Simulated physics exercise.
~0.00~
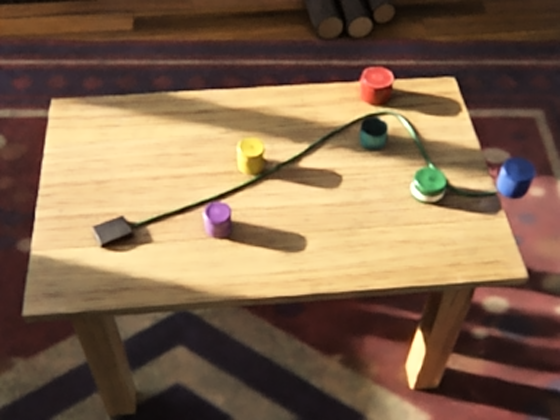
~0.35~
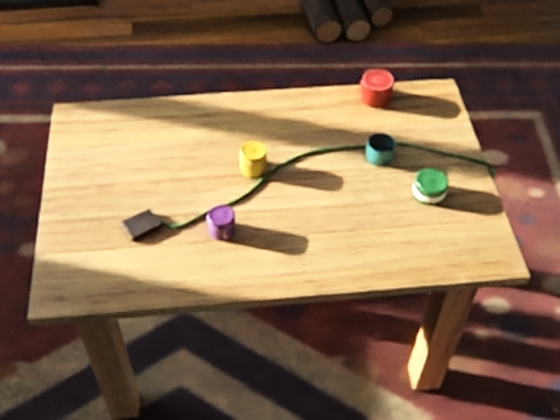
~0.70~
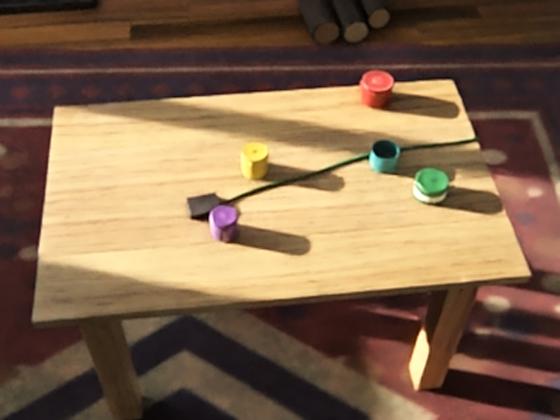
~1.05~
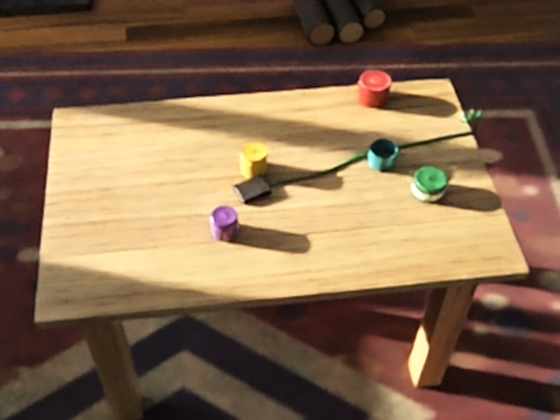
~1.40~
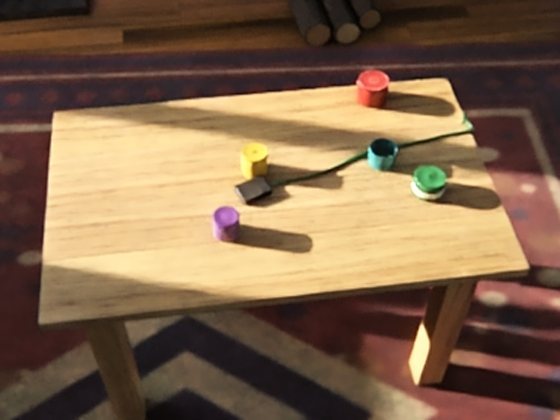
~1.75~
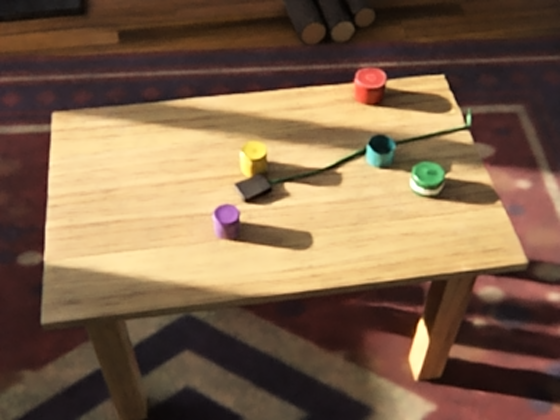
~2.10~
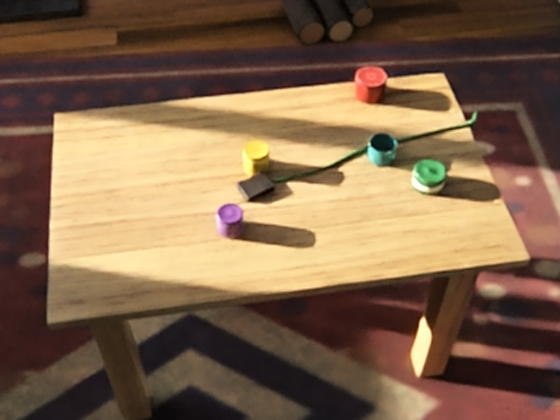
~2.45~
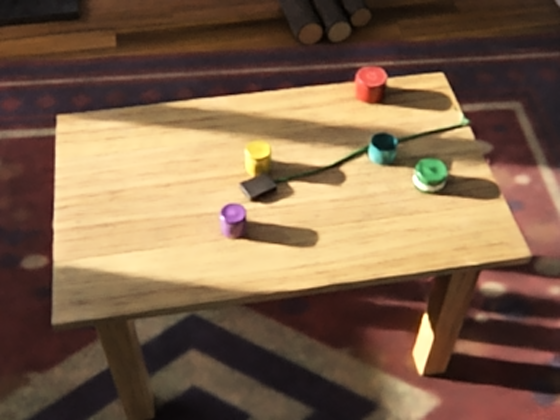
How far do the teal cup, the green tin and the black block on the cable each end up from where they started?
The teal cup shifts a moderate way and the green tin barely moves. The black block ends far from its starting place, over by the yellow tub.
